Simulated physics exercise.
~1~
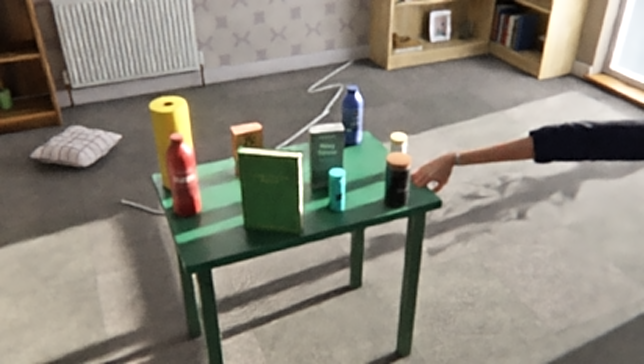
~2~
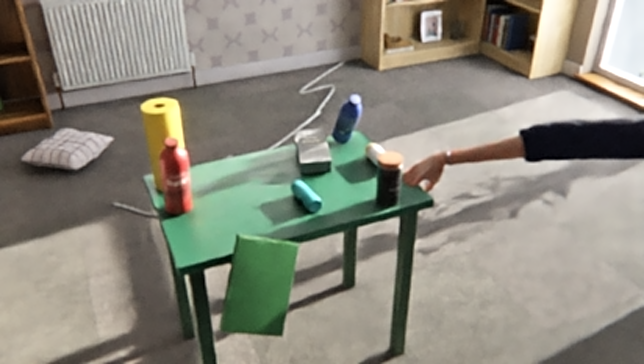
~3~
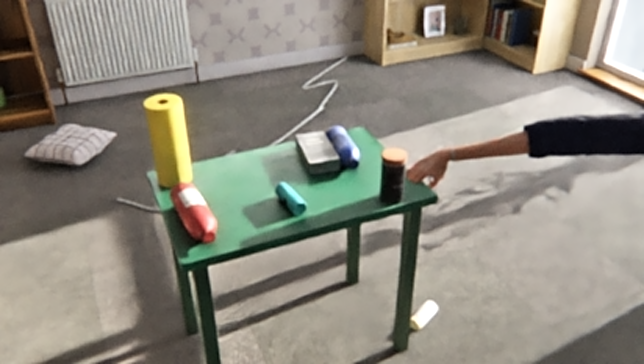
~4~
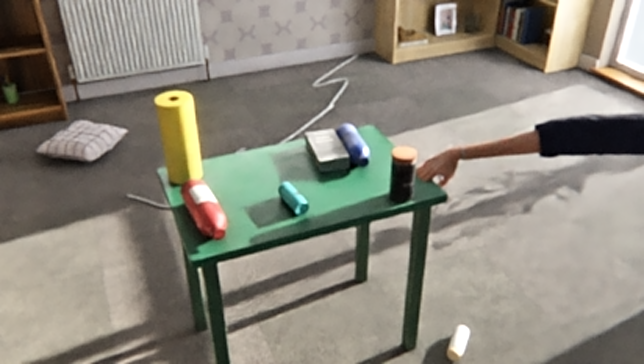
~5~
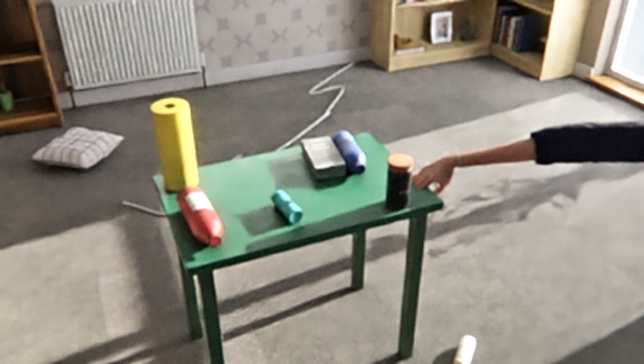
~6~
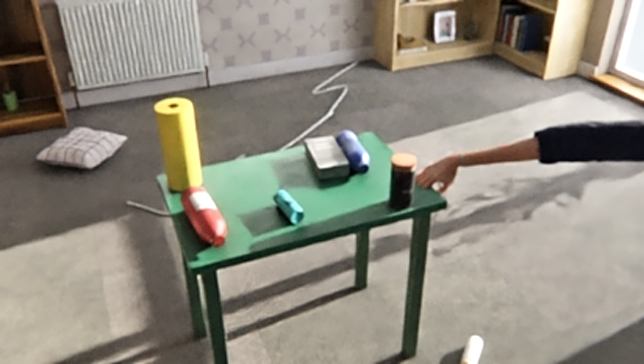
A small green table, gripped at its right corner by a hand reaching in from the right, stands in a carpeted room, seen from above by a slightly swaying camera. On it are a yellow roll and red bottle at left, a green book in front, orange and grey packets, a blue bottle behind, and turquoise, white and black containers toward the right. The book drops off the front, the orange packet disappears from the top, and the small containers topple. Next the red and blue bottles fall over, and the white shaker lands on the floor at right. Finally, the roll and black jar still stand among the fallen things.
